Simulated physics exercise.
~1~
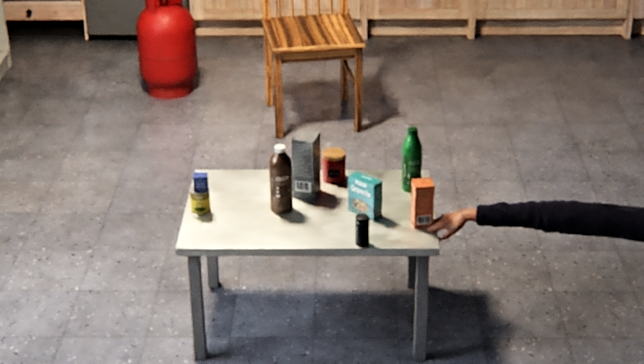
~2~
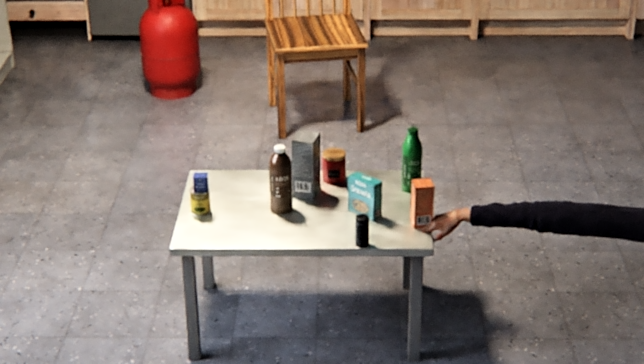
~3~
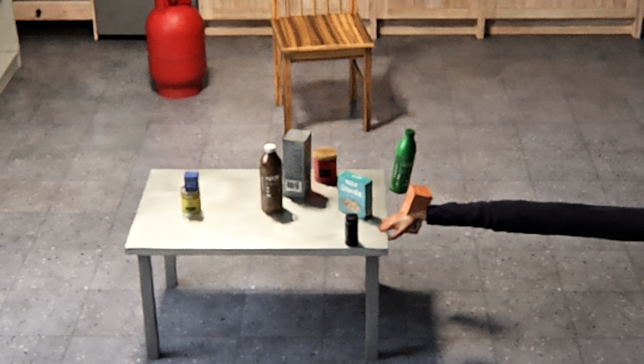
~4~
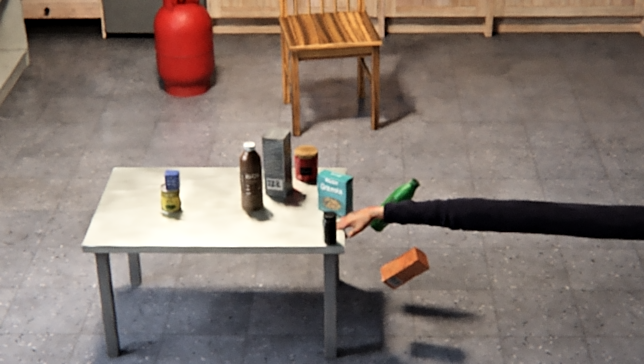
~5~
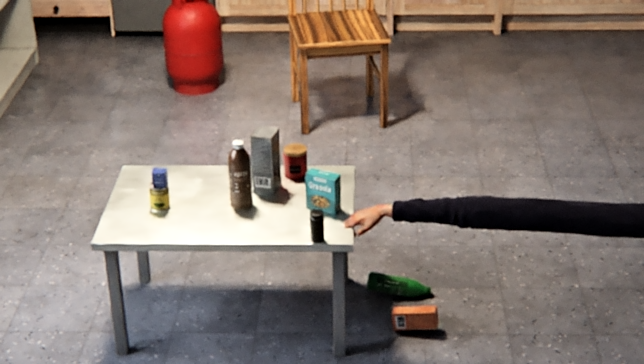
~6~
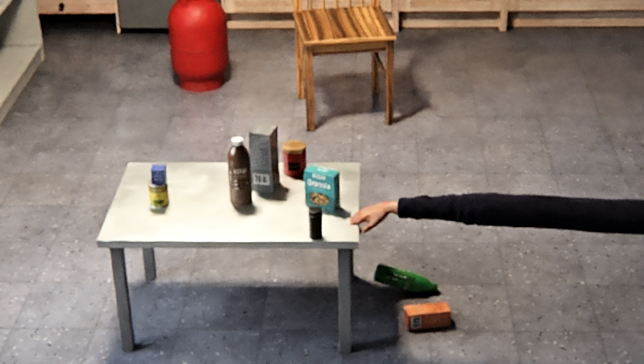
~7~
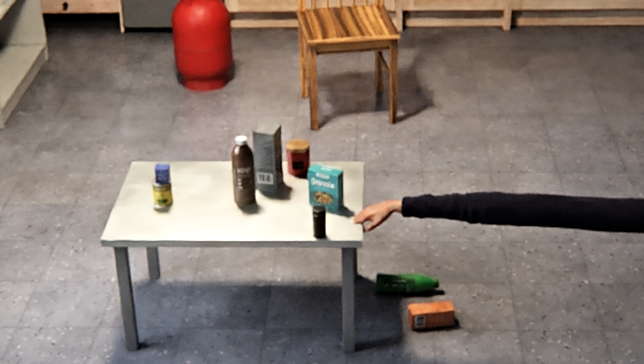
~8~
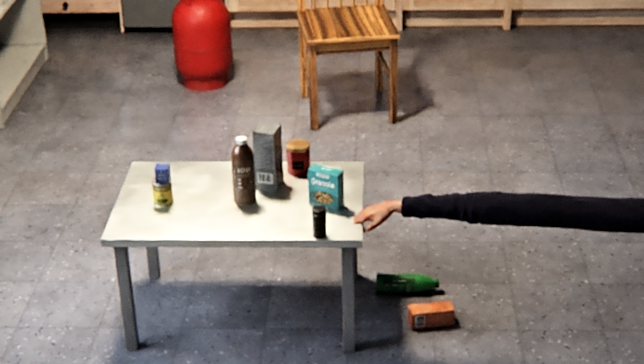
At first, a small pale table stands on a grey tiled floor, crowded with bottles, tins and cartons, while a dark-sleeved arm reaches in from the right to its edge. The hand shoves the table to the left, and the green bottle and orange carton near the right edge lag behind and begin to lean. Both slip off that edge and drop beneath the arm as the other items ride along upright. The table then comes to a stop with the hand still against it. In the end, the bottle and carton lie on the floor, while the turquoise packet still stands.
